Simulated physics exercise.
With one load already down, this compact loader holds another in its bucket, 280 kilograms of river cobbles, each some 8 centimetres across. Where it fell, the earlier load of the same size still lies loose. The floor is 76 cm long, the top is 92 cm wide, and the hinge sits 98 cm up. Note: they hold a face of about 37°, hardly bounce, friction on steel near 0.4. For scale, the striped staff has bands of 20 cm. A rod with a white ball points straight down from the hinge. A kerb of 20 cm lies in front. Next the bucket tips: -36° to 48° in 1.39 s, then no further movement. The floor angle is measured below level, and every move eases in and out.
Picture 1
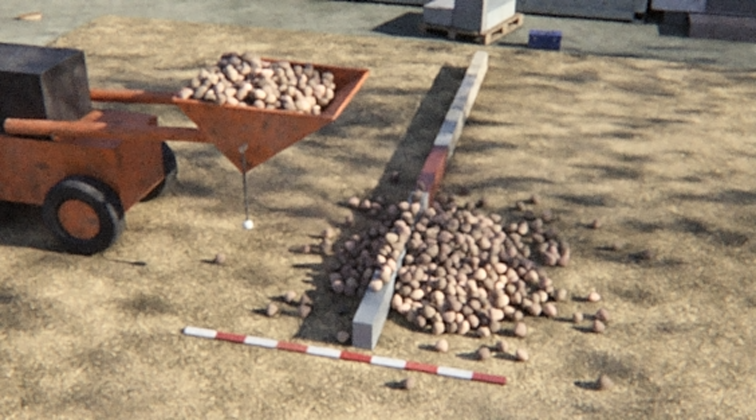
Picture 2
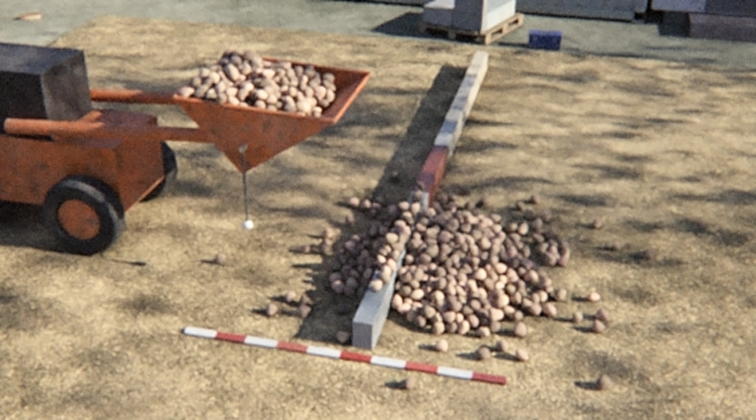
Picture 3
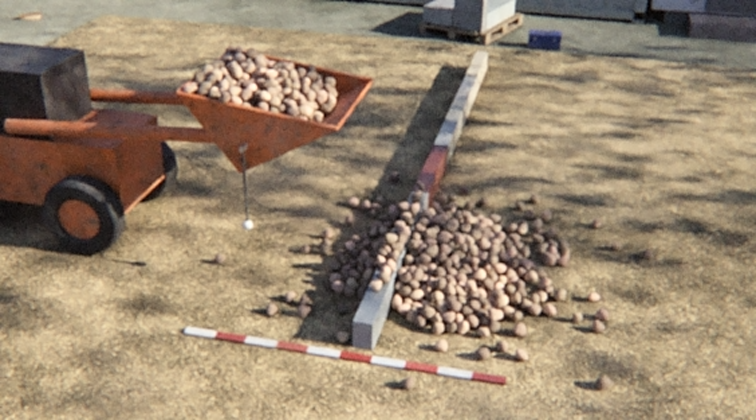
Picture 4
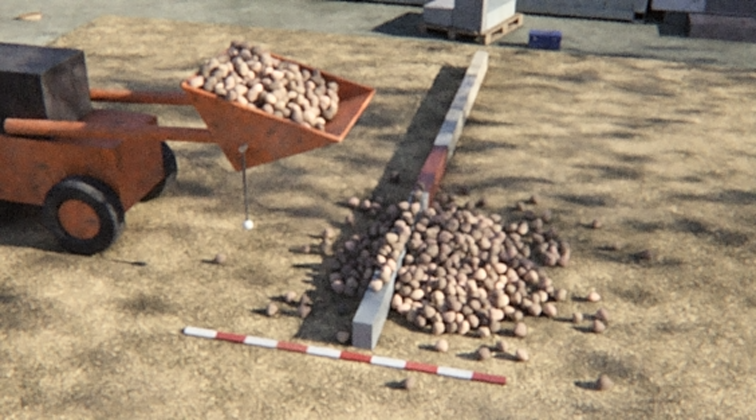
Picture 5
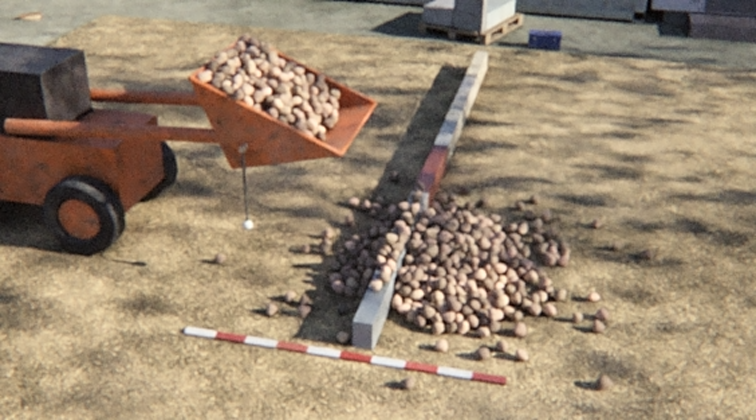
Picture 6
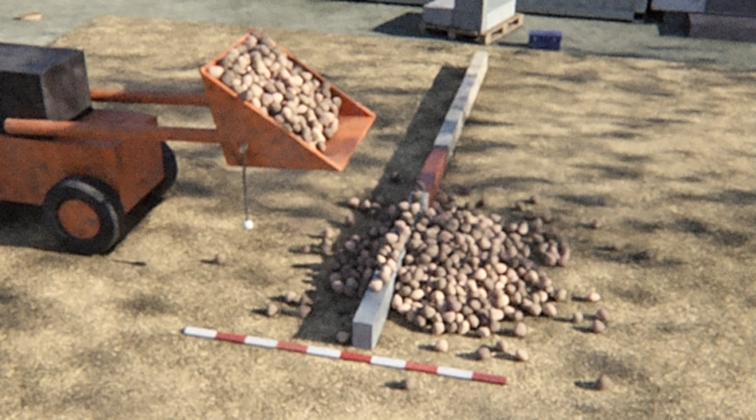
An orange loader with a dark block on top stands at the left of sunlit, sandy ground, seen from above, its raised bucket full of pale, rounded stones. To its right, a long grey kerb with one reddish section runs away through a loose heap of similar stones, behind a red-and-white striped staff. The bucket tilts smoothly forward, its back rising and lip lowering, while the loader and camera stay still.
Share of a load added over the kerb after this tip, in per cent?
Some 1 %.
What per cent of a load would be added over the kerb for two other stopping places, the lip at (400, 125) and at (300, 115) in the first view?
The first position would add some 65 per cent, the second some 0.
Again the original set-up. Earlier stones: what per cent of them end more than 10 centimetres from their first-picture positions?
I'd put it at about 5 per cent.
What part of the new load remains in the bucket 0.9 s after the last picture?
15 % still inside.
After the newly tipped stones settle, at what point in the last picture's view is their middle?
Near (353, 243).
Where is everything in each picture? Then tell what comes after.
In the first picture, the bucket is at -36°, its lip at (333, 119); the top of the load is at (245, 64). The earlier load is highest near (394, 238), 25 cm above ground level, 18 % on this side of the kerb, 82 % over the kerb.
The second picture shows lip at (334, 122), floor tilted -34°, highest stones at (247, 64).
In the third picture, the bucket is at -30°, its lip at (337, 129); the top of the load is at (240, 61).
The fourth picture shows lip at (340, 140), floor tilted -23°, highest stones at (237, 53).
The fifth picture shows lip at (341, 155), floor tilted -14°, highest stones at (245, 49).
In the sixth picture, the bucket is at -4°, its lip at (340, 170); the top of the load is at (251, 47).
Then, 0.5 s after the last picture the floor is at 35°; in per cent of one load, 91 in the bucket, 28 on this side of the kerb, 82 over the kerb; the foremost stones are at (605, 291).
Then, 0.9 s after the last picture the floor is at 48°; in per cent of one load, 13 in the bucket, 105 on this side of the kerb, 82 over the kerb; the foremost stones are at (605, 291).
Then, 1.3 s after the last picture the floor is at 48°; in per cent of one load, 0 in the bucket, 117 on this side of the kerb, 84 over the kerb; the foremost stones are at (605, 291).
Then, 3.7 s after the last picture the floor is at 48°; in per cent of one load, 0 in the bucket, 117 on this side of the kerb, 84 over the kerb; the foremost stones are at (605, 291). Net gain over the kerb, 1.
